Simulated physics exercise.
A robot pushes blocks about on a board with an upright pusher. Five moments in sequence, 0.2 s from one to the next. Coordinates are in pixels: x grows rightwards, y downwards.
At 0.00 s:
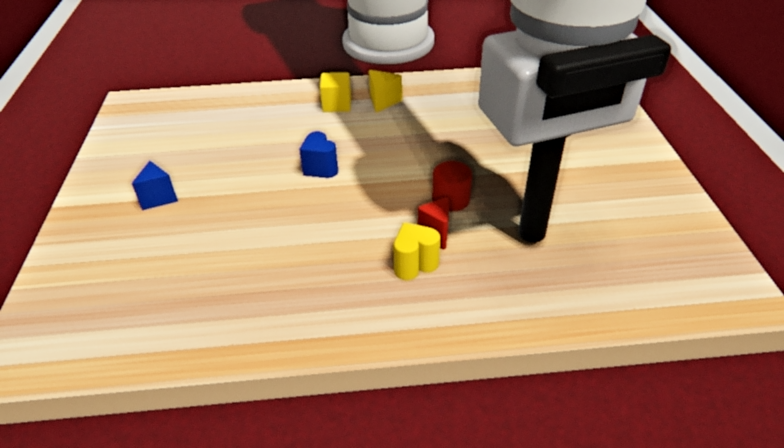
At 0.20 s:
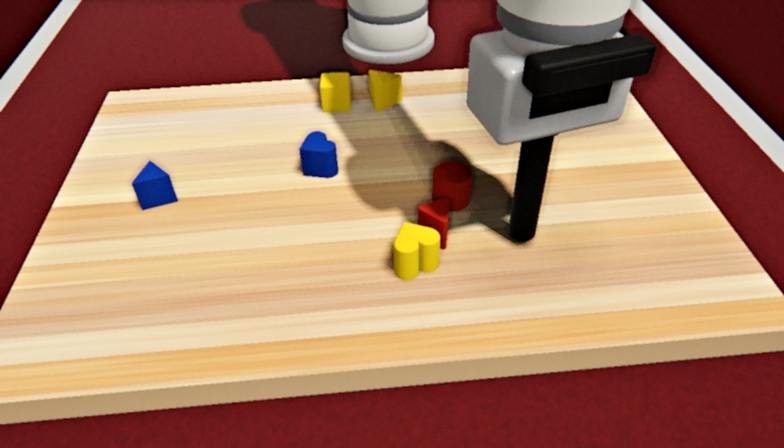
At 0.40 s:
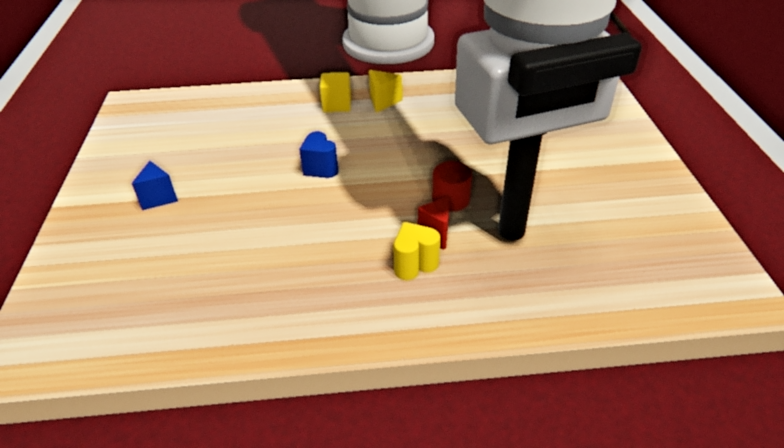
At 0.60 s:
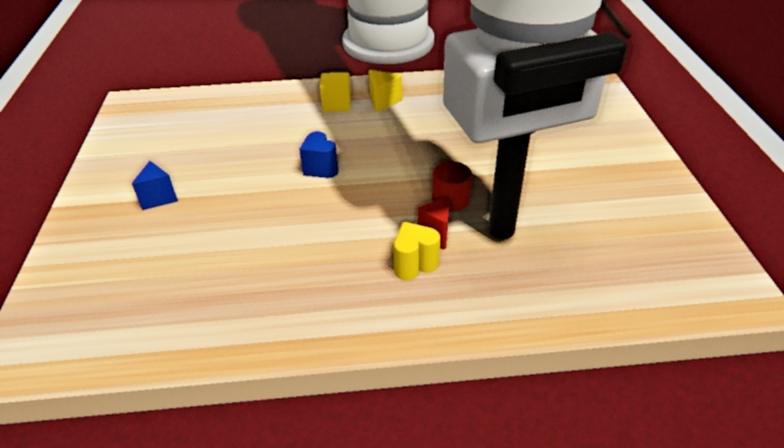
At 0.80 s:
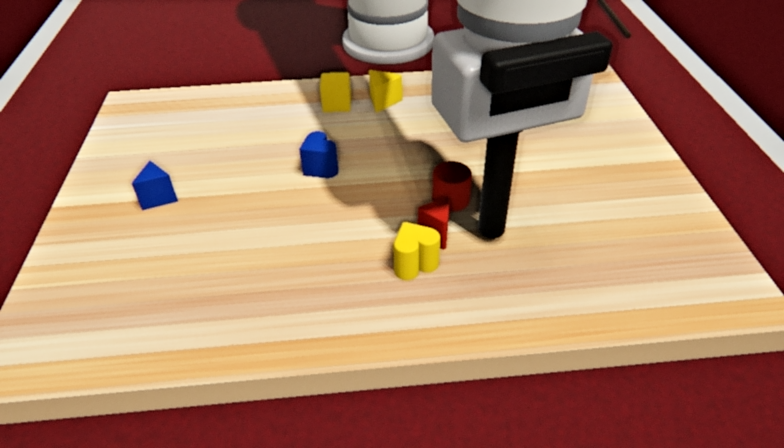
On a wooden board scattered with red, blue and yellow blocks, a robot arm moved its upright black pusher a short way left, toward the red blocks, and none of the blocks moved.
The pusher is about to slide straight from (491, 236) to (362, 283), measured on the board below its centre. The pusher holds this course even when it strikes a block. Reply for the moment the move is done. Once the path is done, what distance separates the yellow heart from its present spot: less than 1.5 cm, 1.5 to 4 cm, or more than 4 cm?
Beyond 4 cm.
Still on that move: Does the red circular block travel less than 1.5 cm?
Yes, that is what happens.
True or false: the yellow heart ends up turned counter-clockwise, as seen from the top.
The statement is incorrect.
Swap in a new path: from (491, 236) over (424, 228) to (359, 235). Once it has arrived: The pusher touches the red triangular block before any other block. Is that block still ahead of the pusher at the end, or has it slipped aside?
I'd say it has come free.
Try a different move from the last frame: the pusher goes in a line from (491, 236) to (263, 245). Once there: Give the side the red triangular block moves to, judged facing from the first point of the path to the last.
Out to the right.
What follows on the original path. One third of the way, pusher (449, 244); red triangular block (432, 209), turned 30° clockwise.
Two thirds of the way, pusher (406, 260); yellow heart (370, 249); red triangular block (427, 209), turned 55° clockwise.
At the end, pusher (361, 277); yellow heart (321, 260), turned 30° clockwise; red triangular block (427, 209), turned 55° clockwise; red circular block unmoved.
